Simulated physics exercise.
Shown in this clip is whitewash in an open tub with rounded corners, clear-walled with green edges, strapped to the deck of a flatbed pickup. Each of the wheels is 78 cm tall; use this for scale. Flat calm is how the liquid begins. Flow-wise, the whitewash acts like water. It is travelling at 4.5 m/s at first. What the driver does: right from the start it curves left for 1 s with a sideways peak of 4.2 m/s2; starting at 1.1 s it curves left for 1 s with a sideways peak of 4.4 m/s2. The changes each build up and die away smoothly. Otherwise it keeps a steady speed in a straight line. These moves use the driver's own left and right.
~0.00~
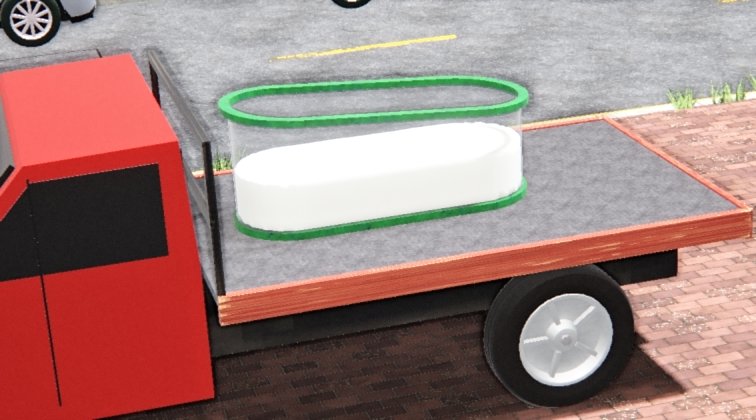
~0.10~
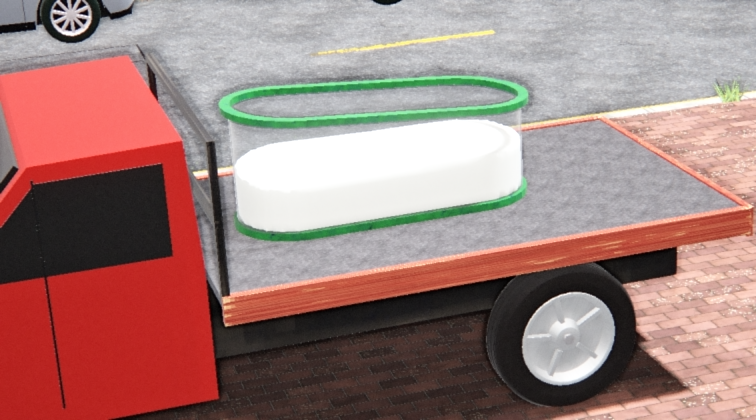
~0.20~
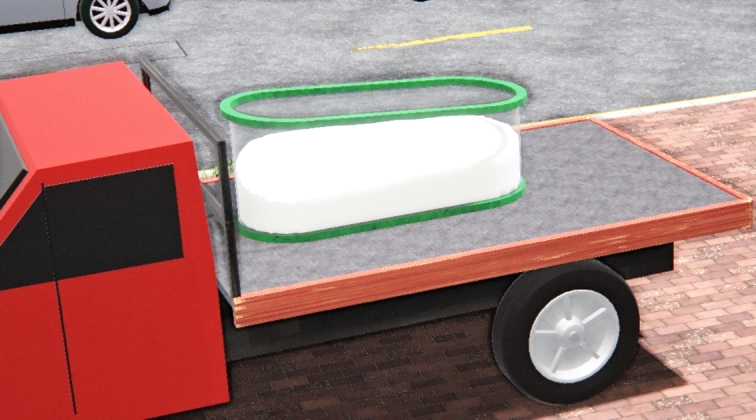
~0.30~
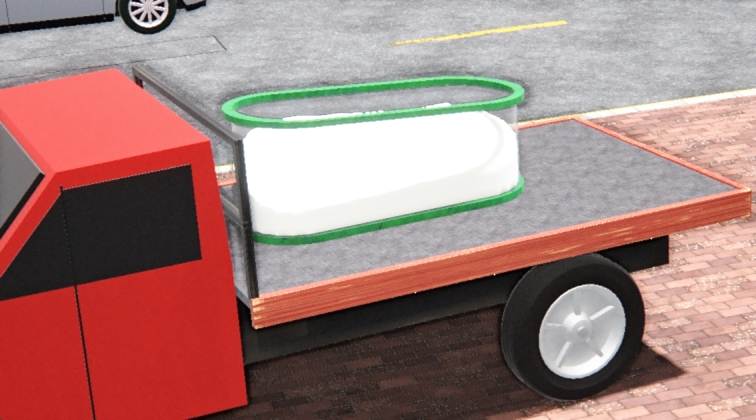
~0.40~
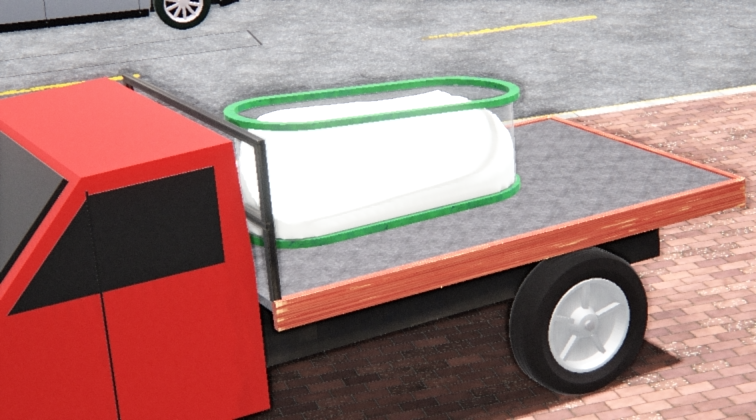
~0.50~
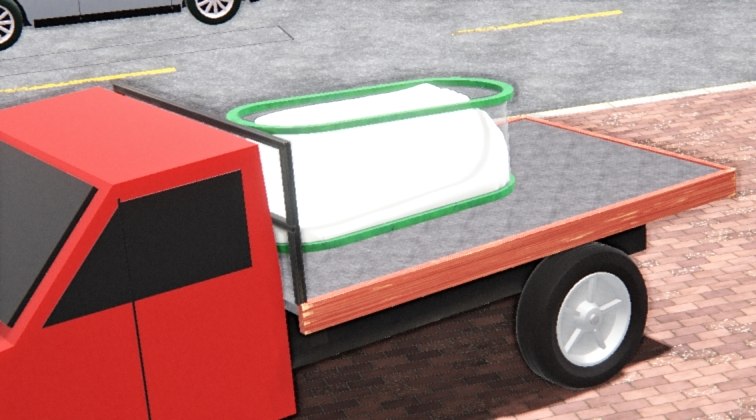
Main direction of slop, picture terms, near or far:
Far.
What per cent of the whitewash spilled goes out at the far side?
Share: Around 70%.
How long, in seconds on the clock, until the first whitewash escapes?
That comes at some 1.4 s.
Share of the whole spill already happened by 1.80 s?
Roughly 10 per cent.
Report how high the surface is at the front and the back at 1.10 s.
Front 32 cm, back 22 cm.
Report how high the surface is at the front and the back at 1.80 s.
At the front the surface is at 28 cm, while at the back it is at 30 cm.
After 1.10 s it stands 22 cm high behind and 31 cm in front; all of it is still inside.
After 1.80 s it stands 30 cm high behind and 29 cm in front; 1 per cent has gone over the near side.
After 2.60 s it stands 16 cm high behind and 22 cm in front; 9 per cent has gone mostly over the far side, some over the near side.
After 5.09 s 9 per cent has gone mostly over the far side, some over the near side; the near side has passed 3 per cent and the far side 7.
